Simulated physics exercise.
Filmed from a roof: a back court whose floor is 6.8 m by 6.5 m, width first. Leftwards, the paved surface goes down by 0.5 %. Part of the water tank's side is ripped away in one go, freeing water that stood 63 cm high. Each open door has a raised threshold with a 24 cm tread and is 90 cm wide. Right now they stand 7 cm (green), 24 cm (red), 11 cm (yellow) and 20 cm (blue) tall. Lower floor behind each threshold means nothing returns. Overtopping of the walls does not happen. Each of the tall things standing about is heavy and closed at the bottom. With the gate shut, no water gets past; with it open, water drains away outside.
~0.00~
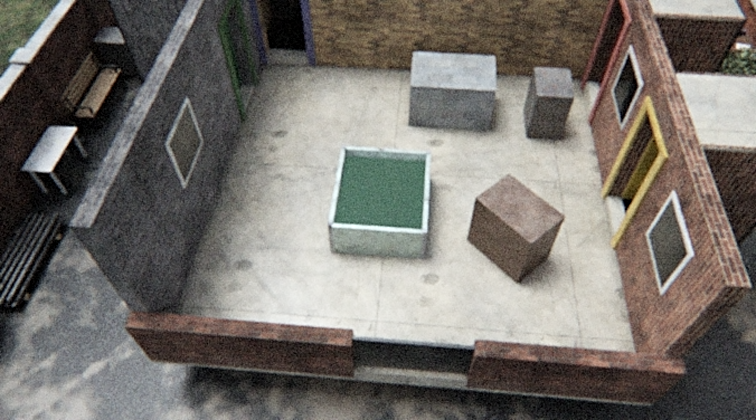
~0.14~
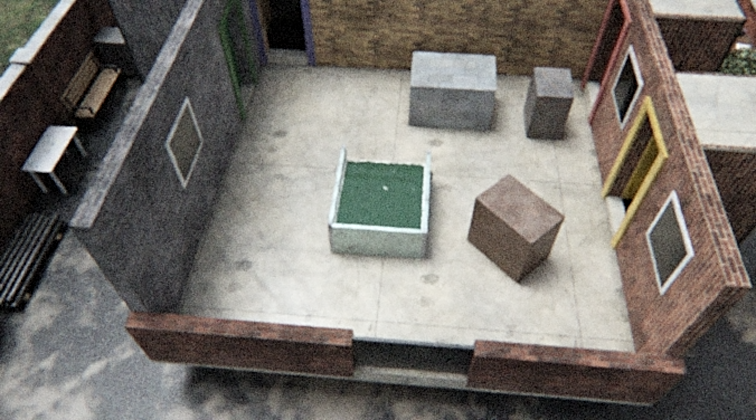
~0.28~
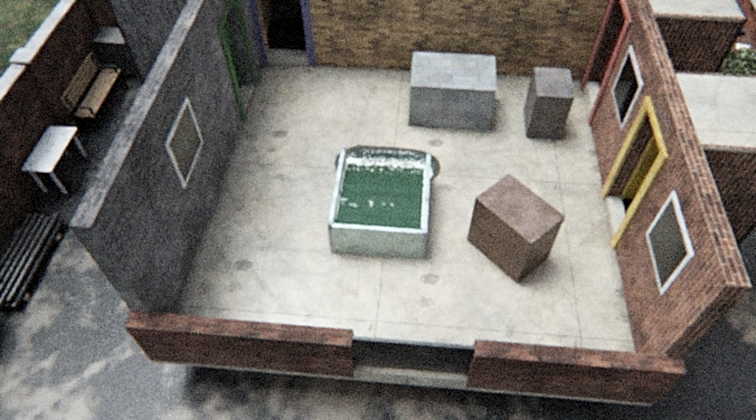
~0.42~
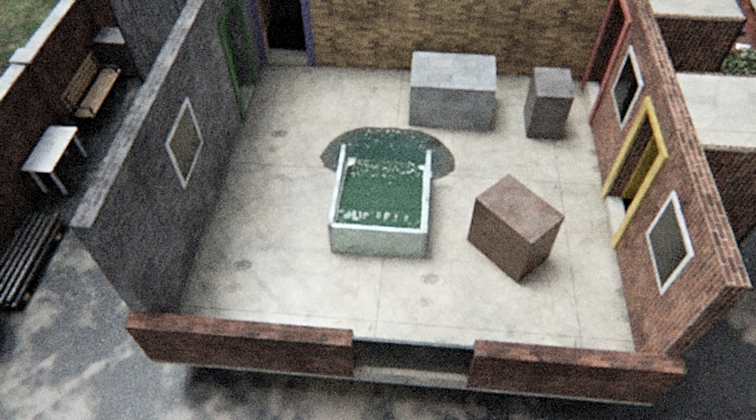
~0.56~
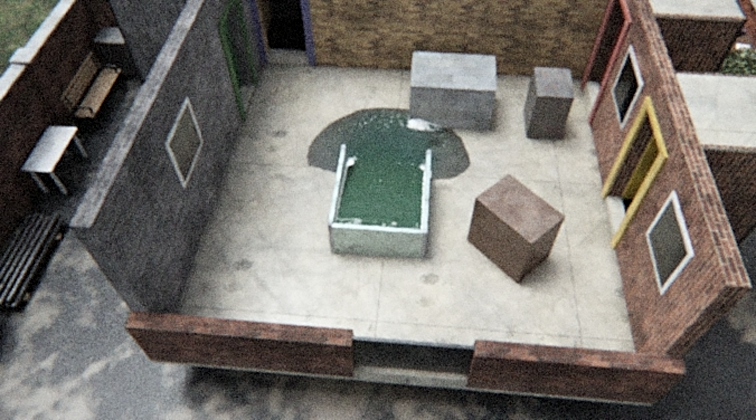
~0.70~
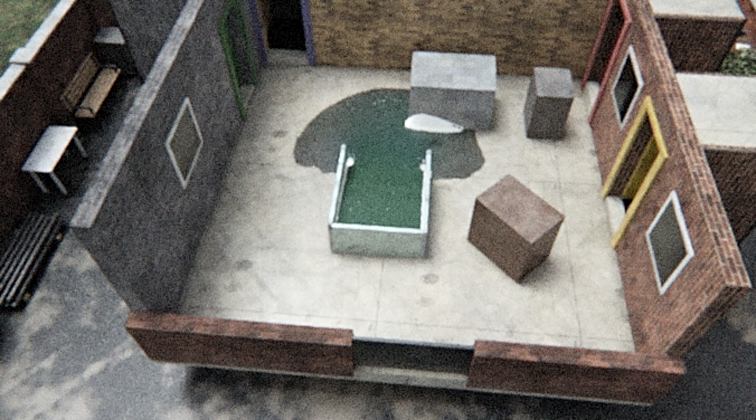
A walled back court with a pale paved floor is seen from above, with brick walls, a dark grey wall on the left and a yellow-framed opening on the right. A pale-sided tank of green water sits near the middle, with a brown block to its right and two grey blocks behind. The tank's far side opens and water pours out, spreading backwards in a widening dark fan to the larger block, while the view stays still.
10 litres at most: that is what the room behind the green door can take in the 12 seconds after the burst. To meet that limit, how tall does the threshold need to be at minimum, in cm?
At least 12 cm or so.
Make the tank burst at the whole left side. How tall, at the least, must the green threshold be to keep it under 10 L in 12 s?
The answer is some 7.0 cm.
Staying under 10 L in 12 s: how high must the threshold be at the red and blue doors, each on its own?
You'd want about 7.0 centimetres at red and about 20 centimetres at blue.
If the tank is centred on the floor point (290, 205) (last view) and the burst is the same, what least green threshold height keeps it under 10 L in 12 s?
Near 14.0 cm.
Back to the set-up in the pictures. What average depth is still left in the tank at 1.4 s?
About 26 centimetres on average.
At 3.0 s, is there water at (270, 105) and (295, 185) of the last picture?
Note: Point one reached; point two not yet reached.
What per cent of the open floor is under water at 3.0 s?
About 40 per cent.
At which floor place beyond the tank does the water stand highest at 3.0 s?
Near (263, 63).
After 1.4 s water covers 25 % of the floor, deepest (34 cm) near (416, 130); it has not reached the green door.
After 3.0 s water covers 40 % of the floor, deepest (31 cm) near (263, 63); 15 cm at the green door, 4 litres in over its 7 cm threshold.
After 12.0 s water covers 95 % of the floor, deepest (6 cm) near (390, 323); 4 cm at the green door, 46 litres in over its 7 cm threshold.
At the green door as built, the water arrived by 2.1 s and peaked near 15 cm at 3.0 s.
With a threshold of 9.5 cm, 23 litres would have come in within the 12 s; with 13 cm, 7 litres. So under 10 litres takes about 12 cm.
